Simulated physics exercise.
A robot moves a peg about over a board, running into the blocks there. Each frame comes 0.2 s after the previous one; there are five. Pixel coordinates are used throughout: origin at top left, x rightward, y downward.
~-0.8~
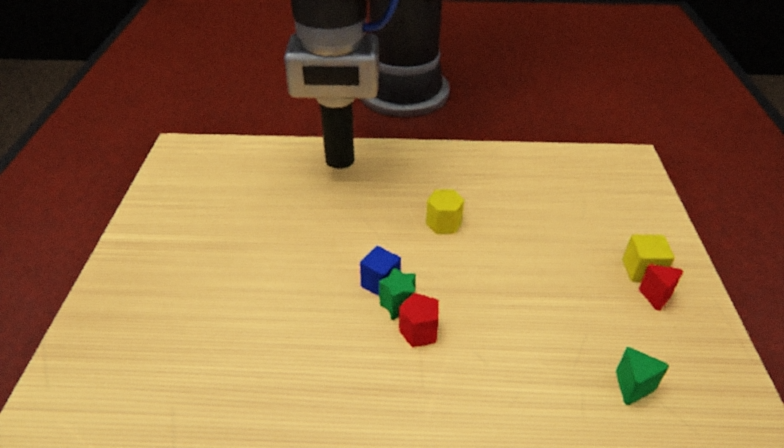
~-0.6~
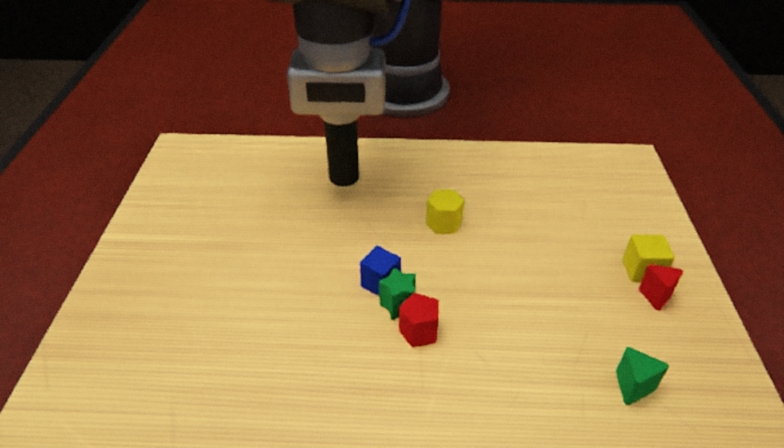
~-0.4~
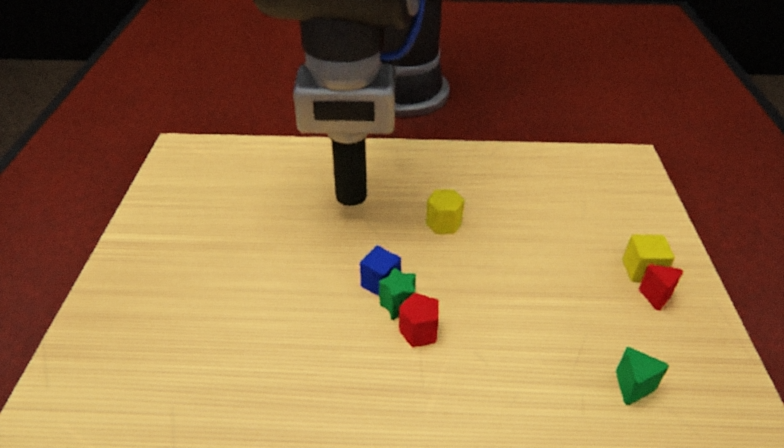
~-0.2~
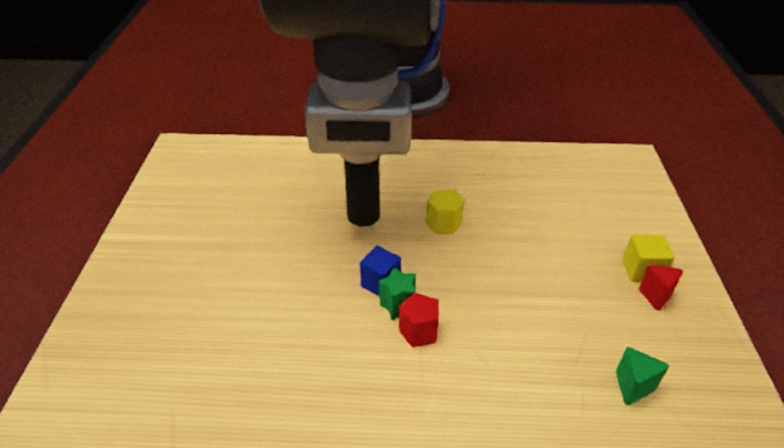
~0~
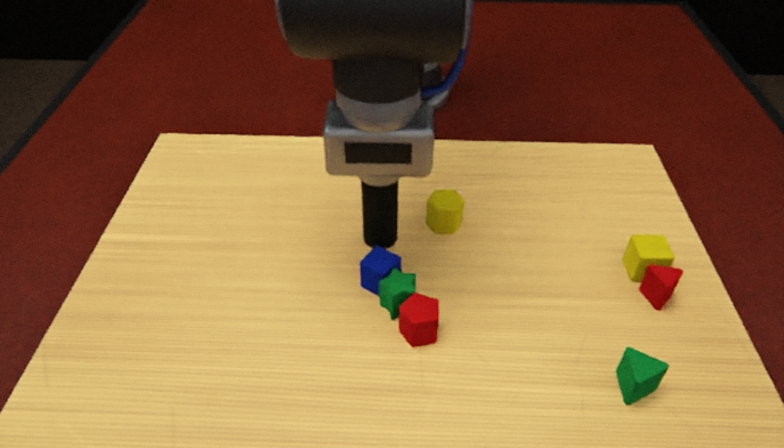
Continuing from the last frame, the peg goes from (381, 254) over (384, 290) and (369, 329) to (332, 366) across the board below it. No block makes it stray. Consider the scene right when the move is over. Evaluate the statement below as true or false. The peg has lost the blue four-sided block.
That statement is not accurate.
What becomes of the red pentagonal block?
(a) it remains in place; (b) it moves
The answer is b.
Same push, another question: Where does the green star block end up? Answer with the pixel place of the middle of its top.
It is going to be at (399, 318).
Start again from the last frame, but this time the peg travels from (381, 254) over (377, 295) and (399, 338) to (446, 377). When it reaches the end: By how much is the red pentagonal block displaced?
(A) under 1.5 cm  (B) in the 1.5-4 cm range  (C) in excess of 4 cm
Option C.
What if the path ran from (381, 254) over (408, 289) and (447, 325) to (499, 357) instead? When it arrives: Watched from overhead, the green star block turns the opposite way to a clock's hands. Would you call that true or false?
The claim does not hold.
The first path, step by step. One third of the way, peg at (384, 275); blue four-sided block at (367, 289); green star block at (404, 291), turned 25° anticlockwise; red pentagonal block at (426, 312).
Two thirds of the way, peg at (368, 314); blue four-sided block at (344, 330); green star block at (399, 317), turned 85° anticlockwise; red pentagonal block at (438, 322), turned 30° anticlockwise.
At the end, peg at (330, 351); blue four-sided block at (309, 373), turned 15° anticlockwise; green star block at (399, 318), turned 95° anticlockwise; red pentagonal block at (438, 322), turned 30° anticlockwise; yellow hexagonal block not moved.
